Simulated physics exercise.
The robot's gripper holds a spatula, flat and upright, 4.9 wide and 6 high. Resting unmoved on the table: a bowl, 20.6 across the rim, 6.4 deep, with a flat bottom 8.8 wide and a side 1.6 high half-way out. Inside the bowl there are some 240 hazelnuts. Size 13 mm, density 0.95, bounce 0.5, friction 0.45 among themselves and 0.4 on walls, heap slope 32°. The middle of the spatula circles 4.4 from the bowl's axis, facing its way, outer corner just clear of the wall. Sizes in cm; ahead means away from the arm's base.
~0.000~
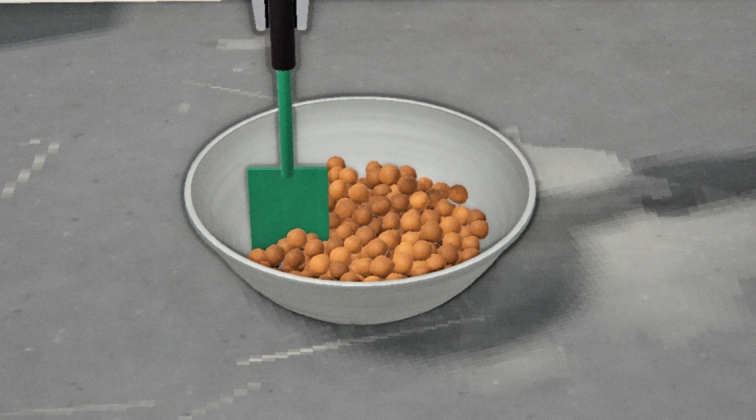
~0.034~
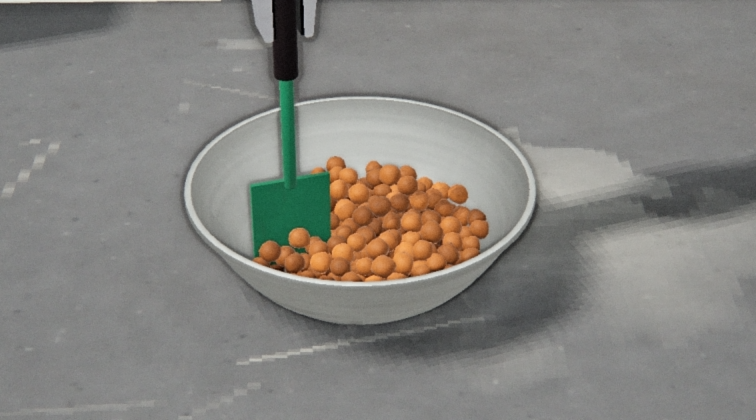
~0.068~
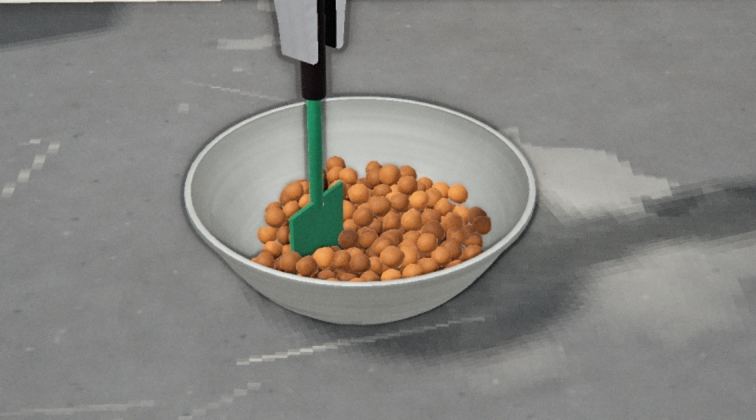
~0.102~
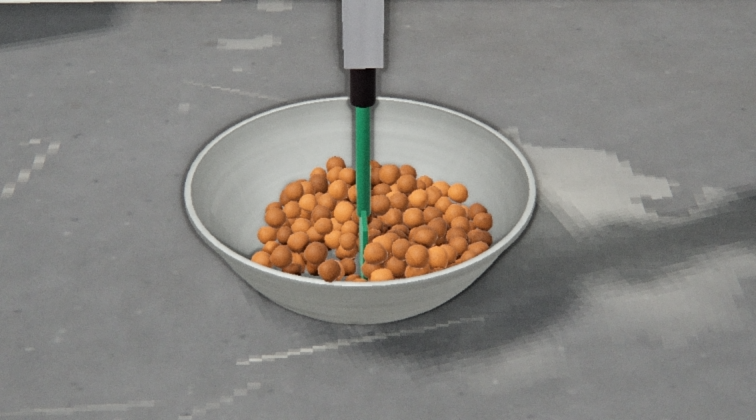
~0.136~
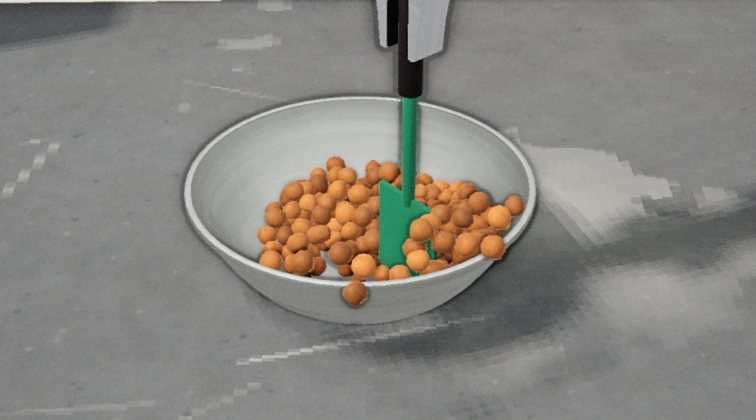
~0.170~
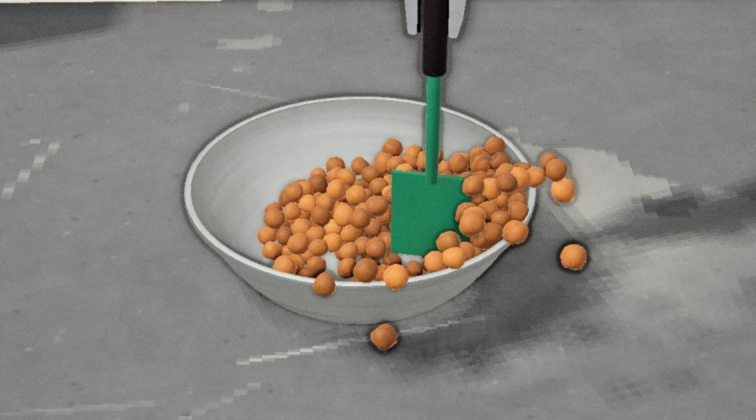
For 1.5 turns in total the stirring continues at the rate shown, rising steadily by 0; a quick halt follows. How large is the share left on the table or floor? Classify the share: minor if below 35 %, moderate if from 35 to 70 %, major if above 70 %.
Moderate, from 35 to 70 %.
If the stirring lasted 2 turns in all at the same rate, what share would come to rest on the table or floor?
Estimate: About 50 percent.
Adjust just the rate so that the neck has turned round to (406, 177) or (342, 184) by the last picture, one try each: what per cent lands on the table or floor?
Some 30 and 5 %.
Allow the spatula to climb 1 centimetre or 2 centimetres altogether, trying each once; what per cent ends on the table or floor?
Roughly 45 percent, then roughly 35 percent.
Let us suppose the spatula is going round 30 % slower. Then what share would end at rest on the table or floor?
Estimate: Near 25 in a hundred.
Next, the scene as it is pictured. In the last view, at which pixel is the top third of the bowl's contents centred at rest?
In the final view it lies around (417, 214).
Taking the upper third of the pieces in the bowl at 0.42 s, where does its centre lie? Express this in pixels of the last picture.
I'd say about (286, 265).
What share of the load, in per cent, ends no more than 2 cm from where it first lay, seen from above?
Around 5 in a hundred.
After 0.30 s, 308° round, highest piece 12 above the table; 179 in the bowl, 10 on the table or floor, 50 in flight or on the tool.
After 0.42 s, 88° round, highest piece 13 above the table; 140 in the bowl, 57 on the table or floor, 42 in flight or on the tool.
After 0.68 s, 180° round, highest piece 6 above the table; 123 in the bowl, 116 on the table or floor.
After 1.38 s, 180° round, highest piece 4 above the table; 123 in the bowl, 116 on the table or floor.
In the end, 123 in the bowl, 116 on the table or floor. That is 49 % on the table or floor.
